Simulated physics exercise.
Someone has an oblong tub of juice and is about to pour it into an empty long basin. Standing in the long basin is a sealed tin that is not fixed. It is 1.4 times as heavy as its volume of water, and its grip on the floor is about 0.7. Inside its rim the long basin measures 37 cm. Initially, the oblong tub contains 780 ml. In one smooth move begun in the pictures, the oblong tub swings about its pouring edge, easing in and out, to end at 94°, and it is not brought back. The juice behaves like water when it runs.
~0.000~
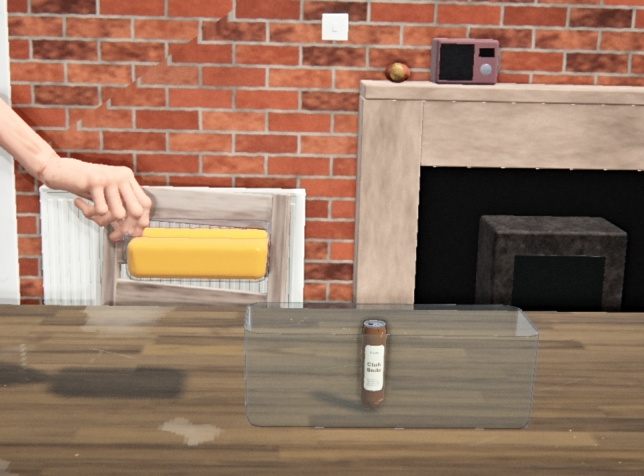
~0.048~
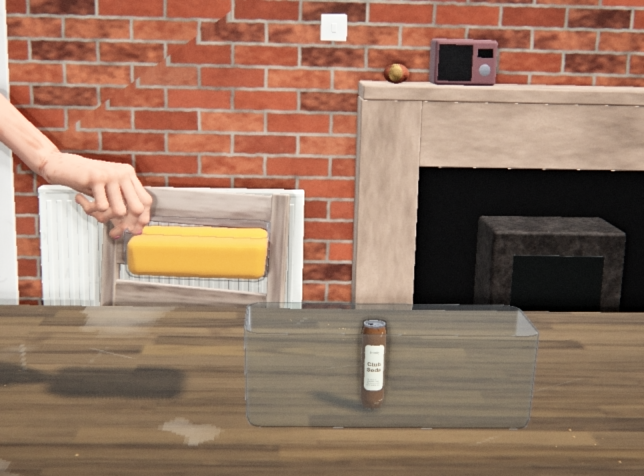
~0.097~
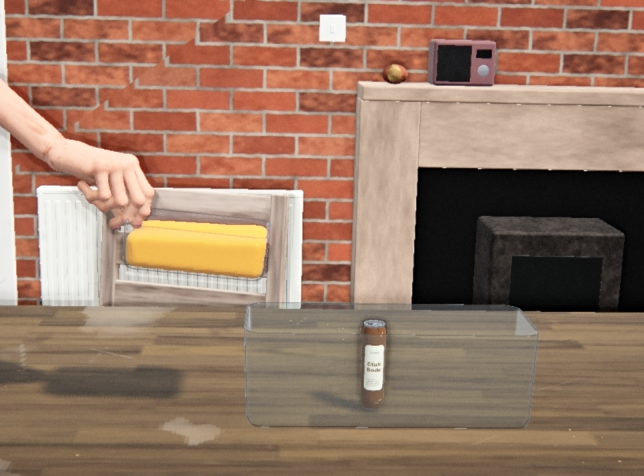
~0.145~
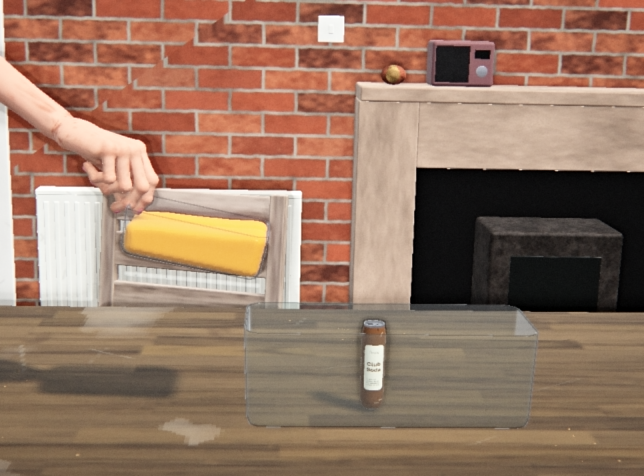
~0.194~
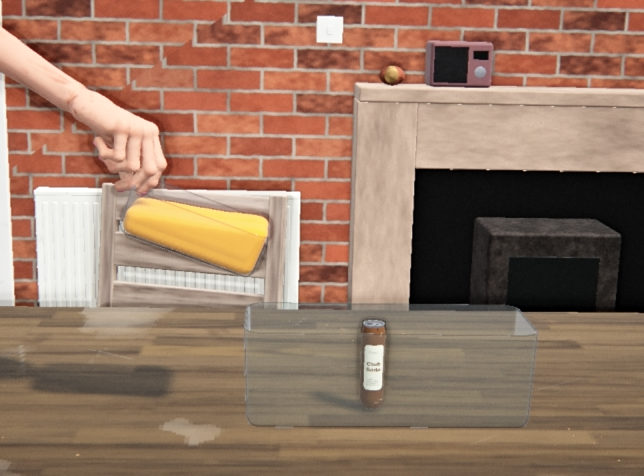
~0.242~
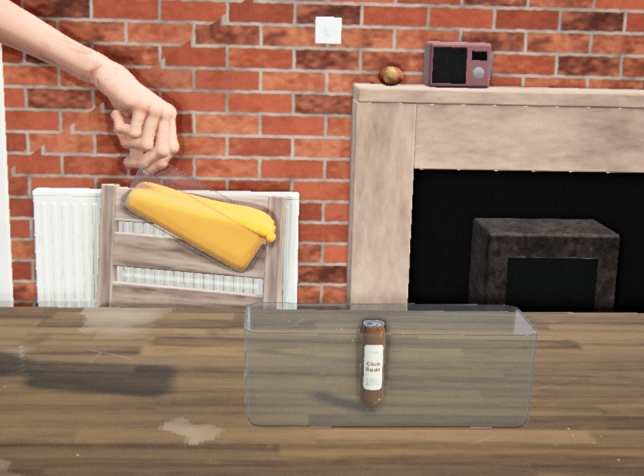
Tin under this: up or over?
Most likely it will capsize.
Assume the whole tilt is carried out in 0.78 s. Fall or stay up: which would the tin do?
In that case the tin overturns.
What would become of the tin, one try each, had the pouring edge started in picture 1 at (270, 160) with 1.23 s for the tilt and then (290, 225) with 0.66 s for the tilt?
Try 1: Still standing; try 2: Still standing.
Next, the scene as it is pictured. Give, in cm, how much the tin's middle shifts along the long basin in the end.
Some 7.5 cm.
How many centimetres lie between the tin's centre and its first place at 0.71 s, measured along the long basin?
Around 2 centimetres.
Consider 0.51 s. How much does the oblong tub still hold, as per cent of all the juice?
Fraction remaining: Approx. 20 per cent.
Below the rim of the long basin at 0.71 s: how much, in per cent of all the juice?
I'd put it at roughly 80 per cent.
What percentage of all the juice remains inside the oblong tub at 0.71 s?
Close to 1 percent of the whole amount.
After 0.51 s the tilt is 85° and 20 per cent is still to pour; the tin stands where it began.
After 0.71 s the tilt is 94° and 1 per cent is still to pour; the tin leans 23°.
After 0.92 s the tilt is 94° and 0 per cent is still to pour; the tin lies on its side.
After 1.14 s the tilt is 94° and 0 per cent is still to pour; the tin lies on its side.
In the end the tin lies on its side.
